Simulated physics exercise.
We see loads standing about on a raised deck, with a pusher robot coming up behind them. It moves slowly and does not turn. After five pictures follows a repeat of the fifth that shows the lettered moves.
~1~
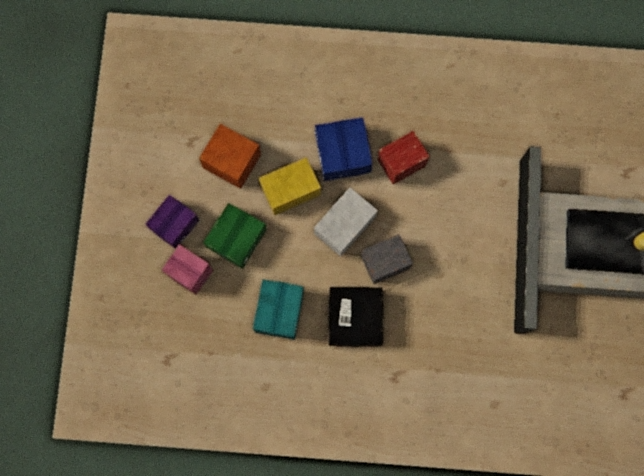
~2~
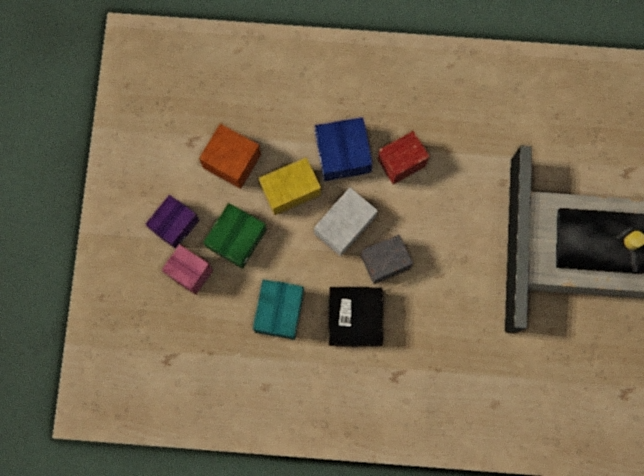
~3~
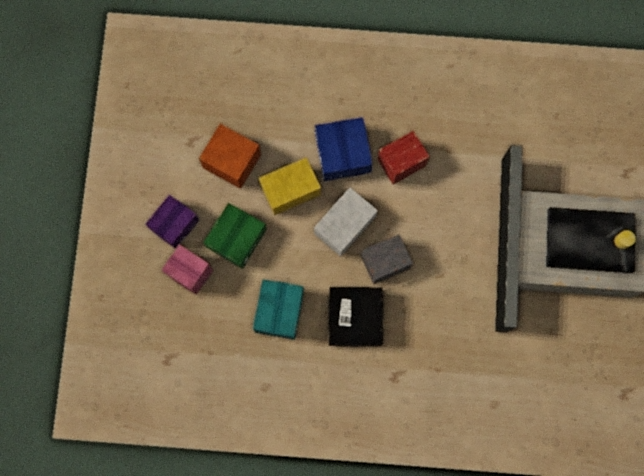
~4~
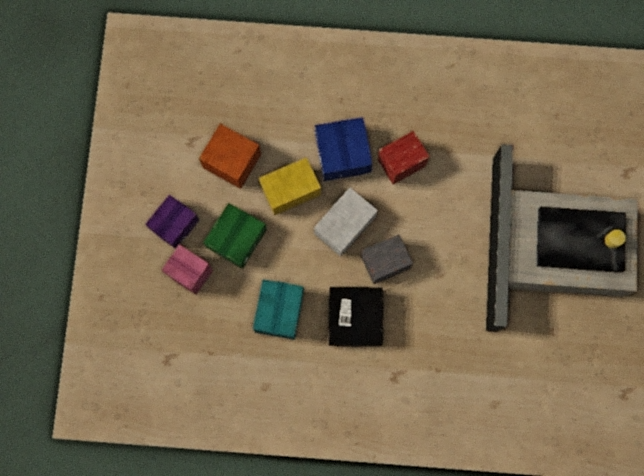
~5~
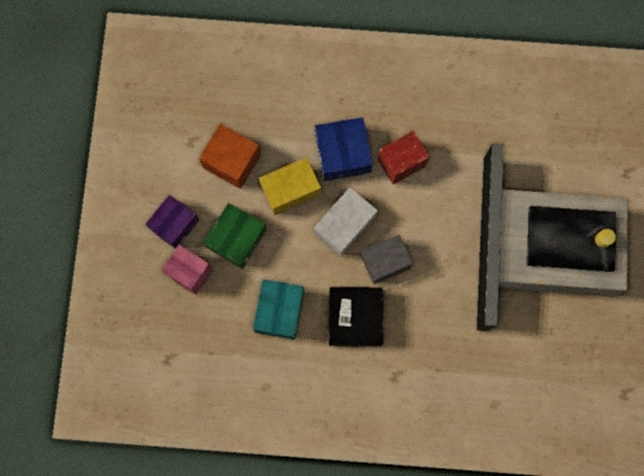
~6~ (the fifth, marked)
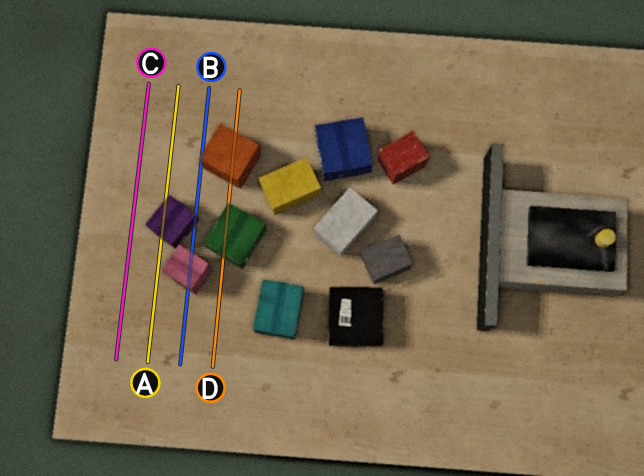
On a wooden deck, a grey pusher robot slides slowly left toward scattered colourful boxes.
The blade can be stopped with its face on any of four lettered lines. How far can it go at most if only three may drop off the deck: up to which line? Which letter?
Line A.
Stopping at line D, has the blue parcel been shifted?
Yes.
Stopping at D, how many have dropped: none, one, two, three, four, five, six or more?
By then, none.
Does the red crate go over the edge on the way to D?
By then, no.
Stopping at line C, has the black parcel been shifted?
By then, yes.
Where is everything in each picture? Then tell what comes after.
In the first frame, orange crate (230, 156); white crate (345, 222); turquoise box (279, 310).
In the second frame, robot (594, 240); pink box (188, 270).
In the third frame, robot (584, 239); yellow crate (290, 186).
In the fourth frame, robot (575, 239); green box (236, 236).
In the fifth frame, robot (565, 238); red crate (403, 158); purple box (173, 223); orange crate (230, 156).
On the marked copy, A at (164, 220); B at (195, 222); C at (133, 217); D at (227, 224).
Taking A. A third of the way, robot (445, 229); blue parcel (300, 133); red crate (353, 141).
Two thirds of the way, robot (326, 220); purple box (137, 213); pink box (135, 268).
When it is over, robot (231, 214); pink box over the edge; purple box (86, 188); one fallen.
As for the rest, B is within the limit but short; C drops four; D is within the limit but short.
